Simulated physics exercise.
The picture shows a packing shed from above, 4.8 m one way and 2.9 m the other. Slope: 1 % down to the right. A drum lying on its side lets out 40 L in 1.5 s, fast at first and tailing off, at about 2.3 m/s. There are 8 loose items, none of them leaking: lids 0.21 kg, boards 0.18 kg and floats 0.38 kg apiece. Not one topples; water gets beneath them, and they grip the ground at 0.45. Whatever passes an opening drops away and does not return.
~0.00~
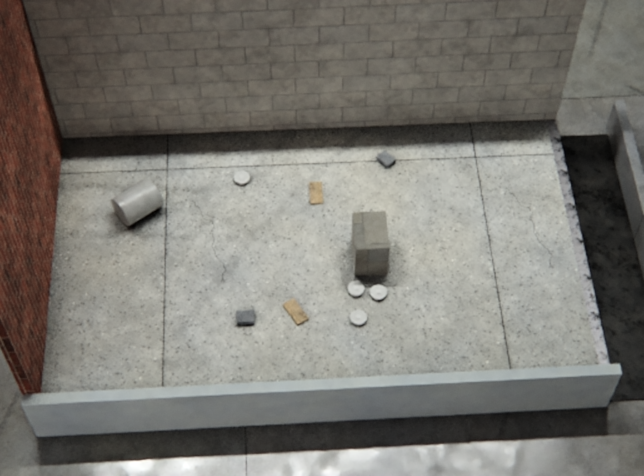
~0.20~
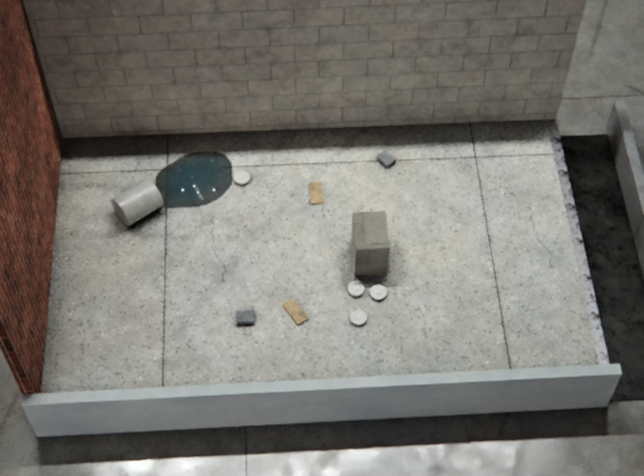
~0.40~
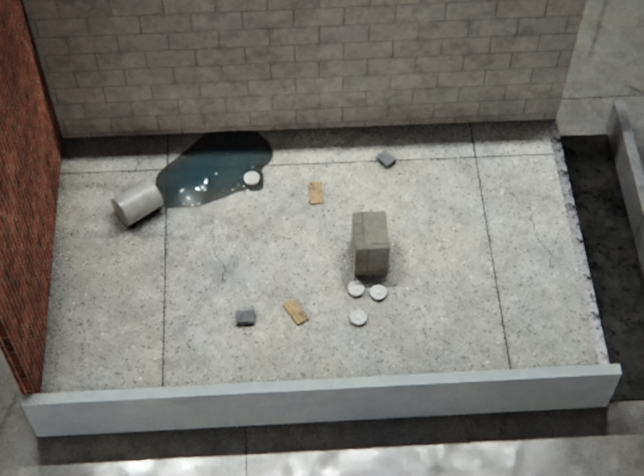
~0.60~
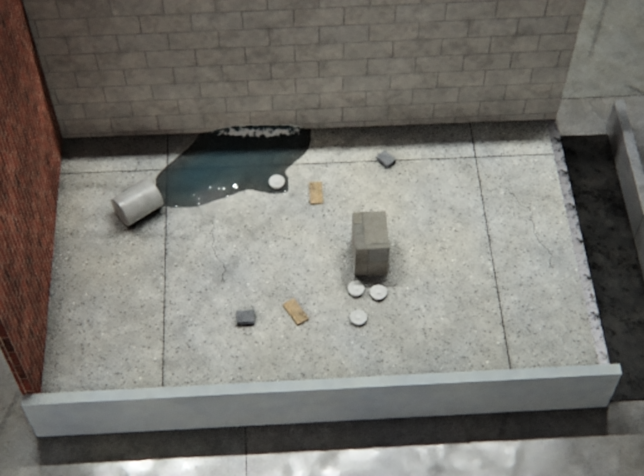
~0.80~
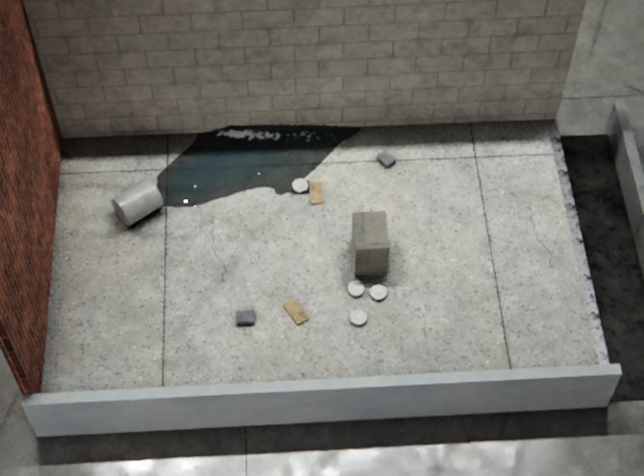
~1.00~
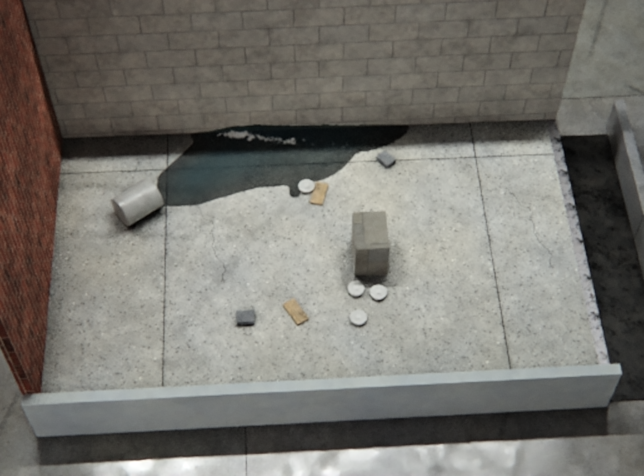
In the video, dark liquid spreads from a gray cylinder lying on a concrete floor, reaching the back wall and extending right along it. A small white disc slides right with the liquid's edge, and a nearby tan board shifts slightly.
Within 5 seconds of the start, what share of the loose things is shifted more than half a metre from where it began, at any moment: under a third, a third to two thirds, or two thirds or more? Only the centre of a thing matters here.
My guess is the low band.
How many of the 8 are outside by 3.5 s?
The number is 0.
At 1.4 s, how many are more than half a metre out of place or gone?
1.
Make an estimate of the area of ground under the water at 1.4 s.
Around 1.5 m2 of it.
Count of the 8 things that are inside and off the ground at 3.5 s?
At that moment it comes to 0.
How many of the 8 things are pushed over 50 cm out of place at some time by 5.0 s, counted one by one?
Tally: 2.
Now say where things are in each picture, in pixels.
In the first frame, a lid at (242, 177), on the bottom; a board at (316, 192) rests on the ground; 0.0 m2 under water; 0 of 8 have shifted.
In the second frame, a lid at (242, 177), on the bottom; a board at (316, 192), on the bottom; 0.3 m2 under water; 0 of 8 have shifted.
In the third frame, a lid at (252, 178) rests on the ground, 9 cm from its start; a board at (316, 192) rests on the ground; 0.7 m2 under water; 1 of 8 have shifted.
In the fourth frame, a lid at (277, 181) rests on the ground, 34 cm from its start; a board at (316, 192) rests on the ground; water covers 0.9 m2; 1 of 8 have shifted.
In the fifth frame, a lid at (300, 185) rests on the ground, 57 cm from its start; a board at (316, 192) rests on the ground; water covers 1.0 m2; 1 of 8 have shifted.
In the sixth frame, a lid at (306, 186), on the bottom, 63 cm from its start; a board at (319, 193), on the bottom, 3 cm from its start; water covers 1.3 m2; 1 of 8 have shifted.
After 1.4 s 1 of 8 are over 50 cm from their spots; 0 afloat.
After 2.2 s 2 of 8 are over 50 cm from their spots; 0 afloat.
After 3.5 s 2 of 8 are over 50 cm from their spots; 0 afloat.
After 5.0 s 2 of 8 are over 50 cm from their spots, and 2 have been at some point; 0 afloat.
